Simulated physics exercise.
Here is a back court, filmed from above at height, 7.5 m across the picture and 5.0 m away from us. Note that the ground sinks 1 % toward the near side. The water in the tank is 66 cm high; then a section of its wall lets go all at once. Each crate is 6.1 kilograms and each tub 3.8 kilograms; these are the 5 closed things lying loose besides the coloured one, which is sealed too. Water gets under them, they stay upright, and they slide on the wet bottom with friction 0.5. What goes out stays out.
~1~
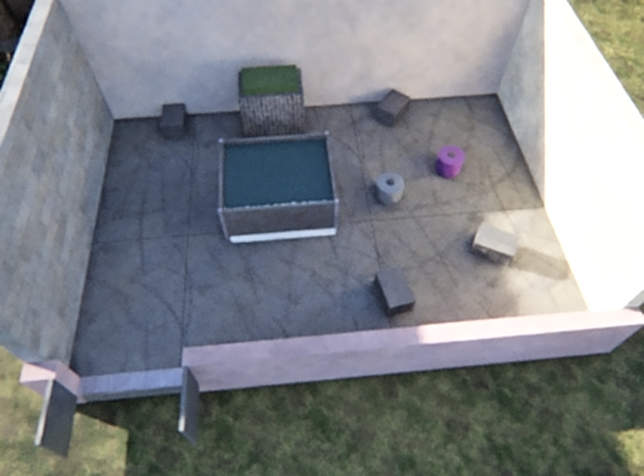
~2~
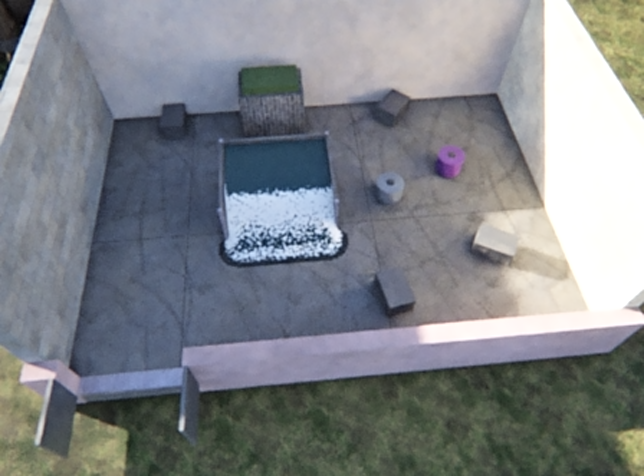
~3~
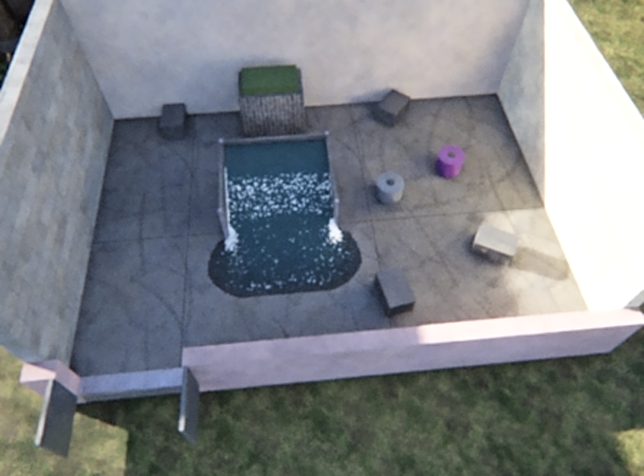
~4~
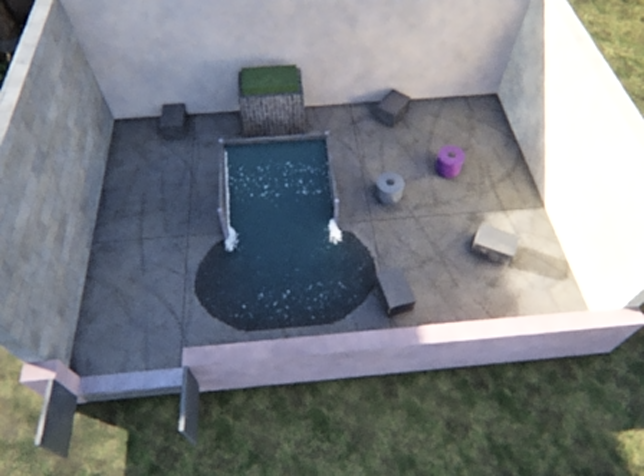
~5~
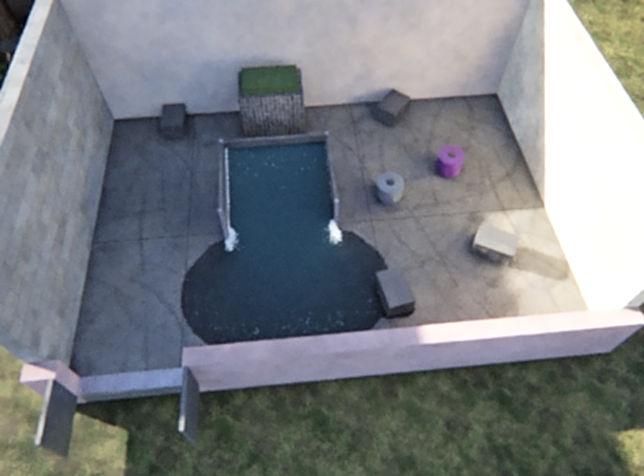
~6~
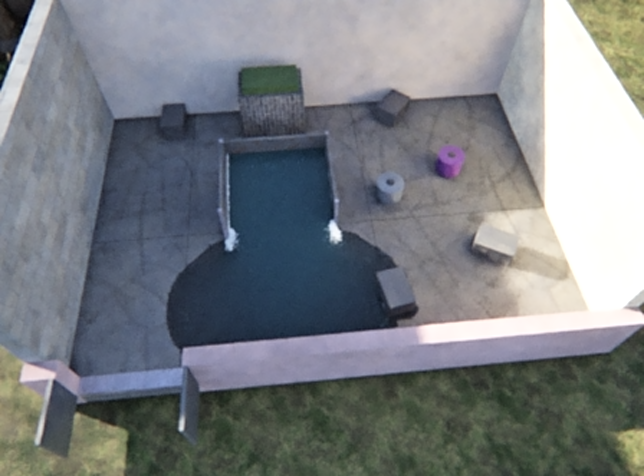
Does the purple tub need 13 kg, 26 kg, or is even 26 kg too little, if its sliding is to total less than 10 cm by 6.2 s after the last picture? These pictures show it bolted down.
13 kg is already enough.
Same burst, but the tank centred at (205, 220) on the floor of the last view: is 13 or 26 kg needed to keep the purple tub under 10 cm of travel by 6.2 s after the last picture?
In that case, simply put, the lighter one does it.
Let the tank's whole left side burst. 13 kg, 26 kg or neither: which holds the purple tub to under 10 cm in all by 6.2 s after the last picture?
In that case the lighter mass suffices.
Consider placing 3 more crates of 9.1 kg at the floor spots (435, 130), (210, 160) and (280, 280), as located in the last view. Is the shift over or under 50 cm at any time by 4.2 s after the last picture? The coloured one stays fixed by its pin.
Going through them in that order, the answers are not too far, not too far and too far.
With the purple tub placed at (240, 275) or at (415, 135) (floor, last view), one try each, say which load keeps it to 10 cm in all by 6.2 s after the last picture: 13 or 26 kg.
Taking the two tries in order, both fall short and even the light one works.
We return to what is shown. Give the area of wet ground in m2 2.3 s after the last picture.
Roughly 19 m2 of it is wet.
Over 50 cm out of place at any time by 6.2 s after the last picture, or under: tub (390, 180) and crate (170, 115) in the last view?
One after the other: Does not reach it, then goes beyond it.
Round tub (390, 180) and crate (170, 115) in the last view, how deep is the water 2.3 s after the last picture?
Roughly 0 and 0 cm.
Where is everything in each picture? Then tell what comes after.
In the first frame, the purple tub at (452, 155) rests on the ground; 2.4 m2 under water; 0 of 6 have shifted.
In the second frame, the purple tub at (452, 155), on the bottom; 3.4 m2 under water; 0 of 6 have shifted.
In the third frame, the purple tub at (452, 155), on the bottom; water covers 4.6 m2; 0 of 6 have shifted.
In the fourth frame, the purple tub at (452, 155) rests on the ground; 6.2 m2 under water; 0 of 6 have shifted.
In the fifth frame, the purple tub at (452, 155), on the bottom; water covers 7.8 m2; 0 of 6 have shifted.
In the sixth frame, the purple tub at (452, 155), on the bottom; 8.6 m2 under water; 0 of 6 have shifted.
Then, 0.6 s after the last picture the purple tub would be 0 cm from its start with 13 kg and 0 cm from its start with 26 kg; 0 cm of water round it then.
Then, 2.3 s after the last picture the purple tub would be 0 cm from its start with 13 kg and 0 cm from its start with 26 kg; 0 cm of water round it then.
Then, 4.2 s after the last picture the purple tub would be 0 cm from its start with 13 kg and 0 cm from its start with 26 kg; 3 cm of water round it then.
Then, 6.2 s after the last picture the purple tub would be 0 cm from its start with 13 kg and 0 cm from its start with 26 kg; 3 cm of water round it then.
